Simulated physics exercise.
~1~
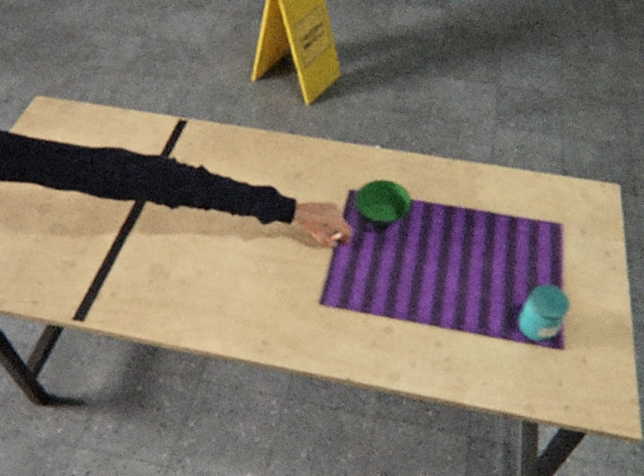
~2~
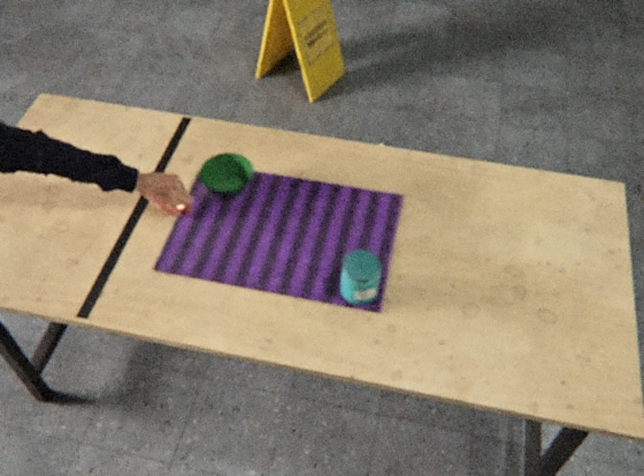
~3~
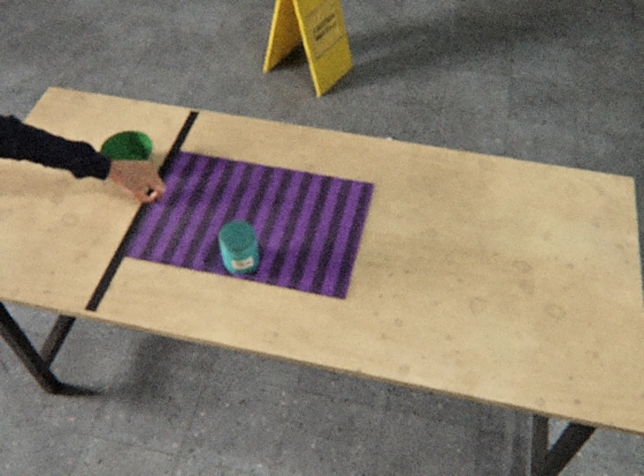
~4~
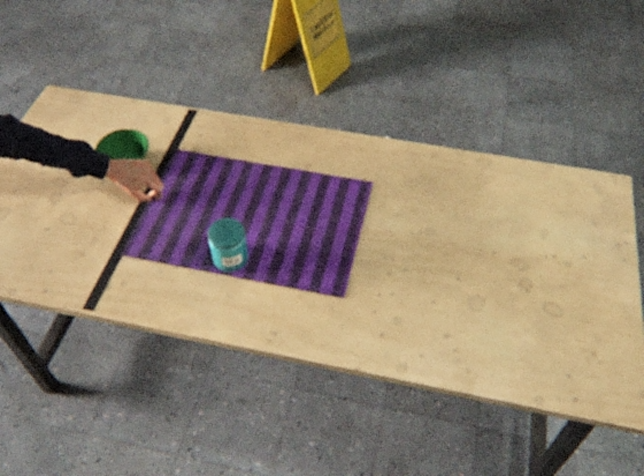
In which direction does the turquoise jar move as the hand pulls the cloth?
The turquoise jar moves to the left, staying upright on the cloth.
